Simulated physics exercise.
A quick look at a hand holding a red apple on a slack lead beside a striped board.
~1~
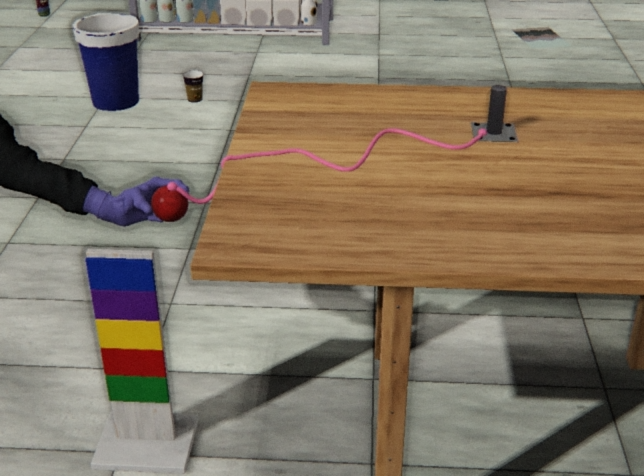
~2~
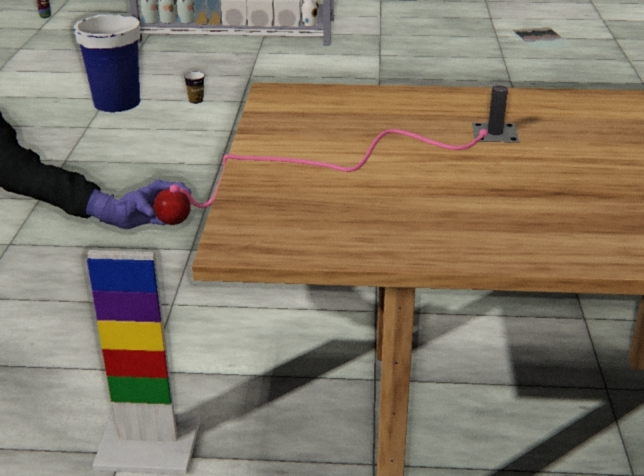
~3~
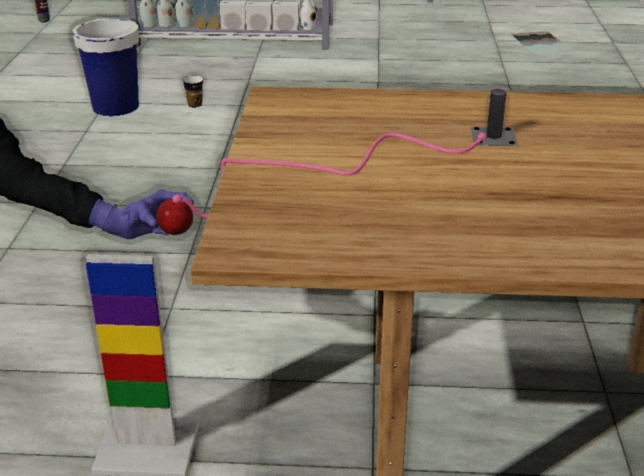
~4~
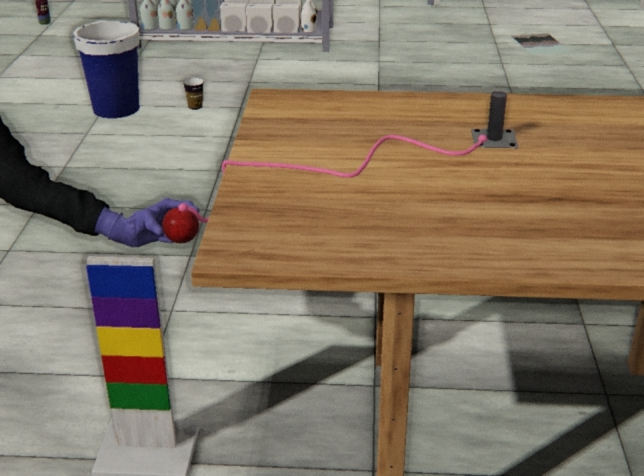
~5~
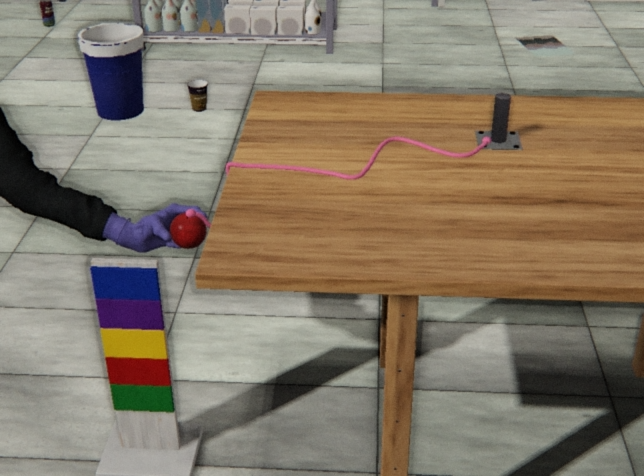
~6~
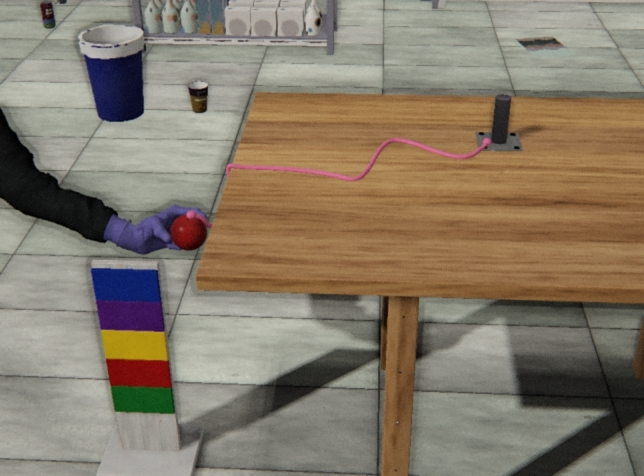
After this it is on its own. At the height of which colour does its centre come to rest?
The lead holds its middle at yellow.
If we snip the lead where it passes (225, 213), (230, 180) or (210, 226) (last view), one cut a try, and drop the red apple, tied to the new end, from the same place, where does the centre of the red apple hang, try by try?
In that order: (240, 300), (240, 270) and (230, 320).
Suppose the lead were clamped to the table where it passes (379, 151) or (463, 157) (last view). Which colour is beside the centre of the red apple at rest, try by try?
Taking them in turn: Purple; yellow.
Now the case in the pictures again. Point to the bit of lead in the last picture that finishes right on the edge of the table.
That spot is around (319, 173).
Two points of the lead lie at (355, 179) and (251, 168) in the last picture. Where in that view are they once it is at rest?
Near (270, 160) and (234, 225).
A little later, apple near (272, 316); level with yellow.
Next, apple near (224, 341); level with yellow.
When it is over, apple near (241, 336); level with yellow. At yellow.
